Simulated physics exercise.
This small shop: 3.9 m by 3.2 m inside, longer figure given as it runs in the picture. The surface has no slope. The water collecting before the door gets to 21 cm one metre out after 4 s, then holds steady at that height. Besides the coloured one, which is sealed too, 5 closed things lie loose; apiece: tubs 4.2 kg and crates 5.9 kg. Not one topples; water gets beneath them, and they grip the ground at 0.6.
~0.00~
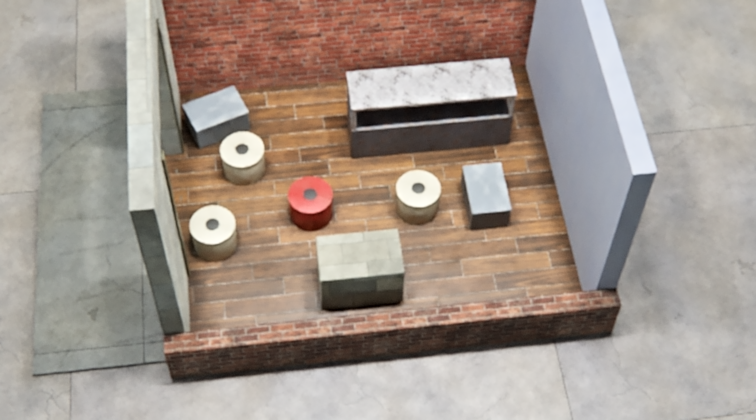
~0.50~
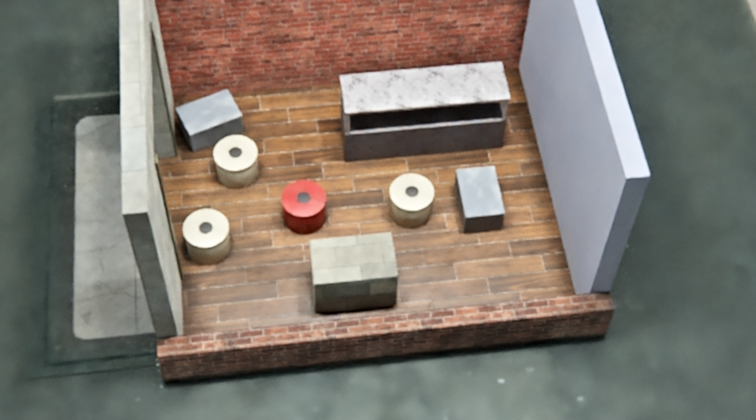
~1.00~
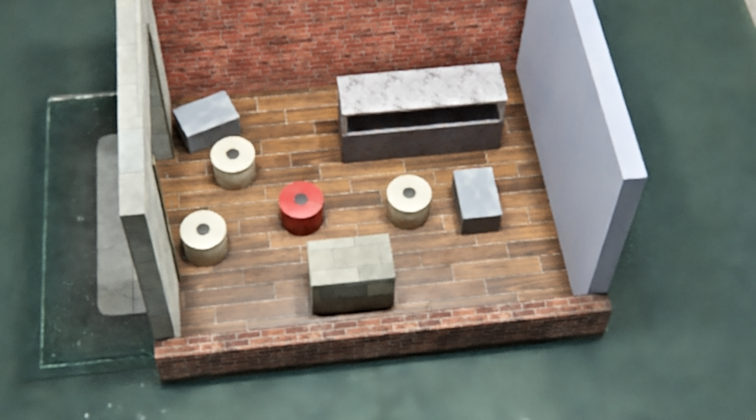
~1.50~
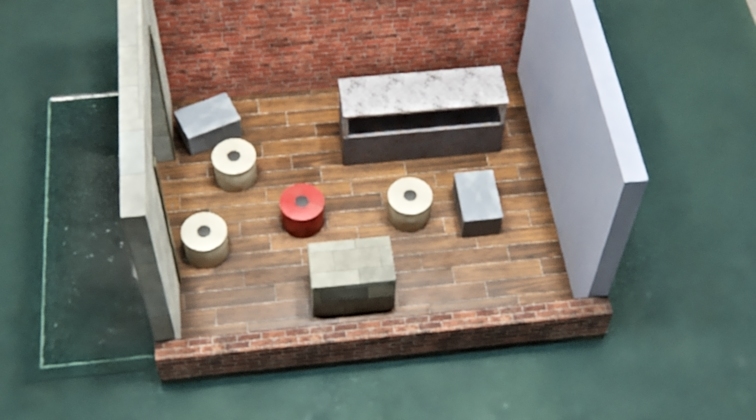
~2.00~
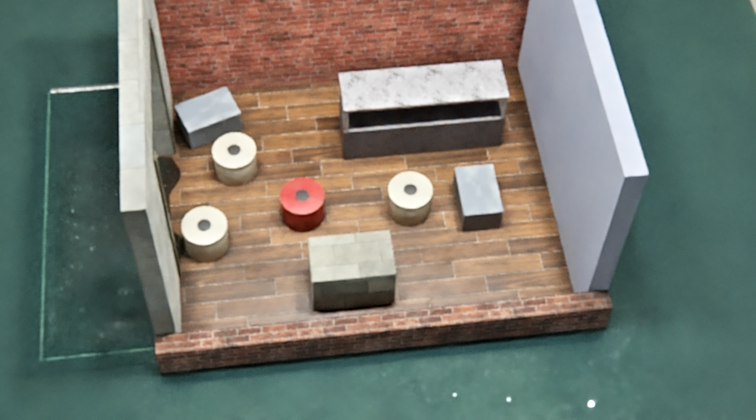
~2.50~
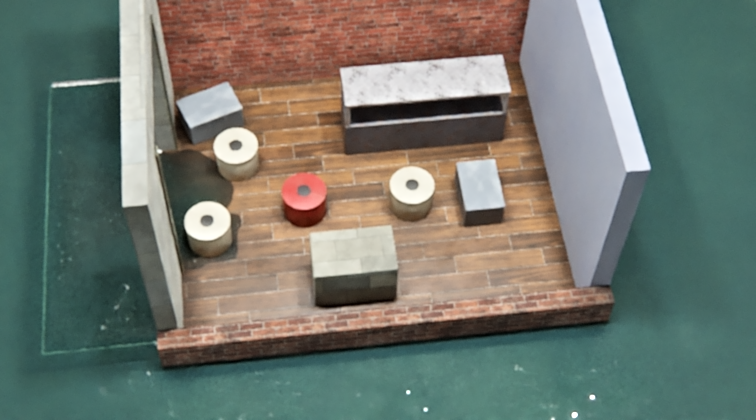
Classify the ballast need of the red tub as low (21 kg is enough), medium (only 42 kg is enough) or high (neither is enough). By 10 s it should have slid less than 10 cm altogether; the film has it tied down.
Medium.
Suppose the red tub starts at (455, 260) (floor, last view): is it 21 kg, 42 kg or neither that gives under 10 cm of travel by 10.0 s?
Either load holds.
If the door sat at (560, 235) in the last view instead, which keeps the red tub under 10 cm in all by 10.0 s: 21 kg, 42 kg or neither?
If so, only the heavier one succeeds.
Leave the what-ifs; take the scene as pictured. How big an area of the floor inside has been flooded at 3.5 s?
Around 2.5 m2 of it.
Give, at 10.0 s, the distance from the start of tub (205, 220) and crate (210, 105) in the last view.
The first is 50 cm from its start, the second 80 cm.
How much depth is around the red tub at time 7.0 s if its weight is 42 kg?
About 8 cm.
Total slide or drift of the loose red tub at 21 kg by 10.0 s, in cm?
Close to 50 centimetres all told.
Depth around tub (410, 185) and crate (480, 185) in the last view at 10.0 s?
I'd estimate 14 cm for the first and 13 cm for the second.
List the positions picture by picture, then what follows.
The first frame shows the red tub at (310, 195), on the bottom; 0.0 m2 under water; 0 of 6 have shifted.
The second frame shows the red tub at (304, 198), on the bottom; water covers 0.0 m2; 0 of 6 have shifted.
The third frame shows the red tub at (301, 199), on the bottom; water covers 0.0 m2; 0 of 6 have shifted.
The fourth frame shows the red tub at (302, 202), on the bottom; 0.0 m2 under water; 0 of 6 have shifted.
The fifth frame shows the red tub at (302, 196) rests on the ground; water covers 0.0 m2; 0 of 6 have shifted.
The sixth frame shows the red tub at (304, 191), on the bottom; 0.5 m2 under water; 0 of 6 have shifted.
After 3.5 s the red tub would be 0 cm from its start with 21 kg and 0 cm from its start with 42 kg; 4 cm of water round it then.
After 4.5 s the red tub would be 0 cm from its start with 21 kg and 0 cm from its start with 42 kg; 7 cm of water round it then.
After 7.0 s the red tub would be 12 cm from its start with 21 kg and 0 cm from its start with 42 kg; 8 cm of water round it then.
After 10.0 s the red tub would be 54 cm from its start with 21 kg and 0 cm from its start with 42 kg; 9 cm of water round it then.
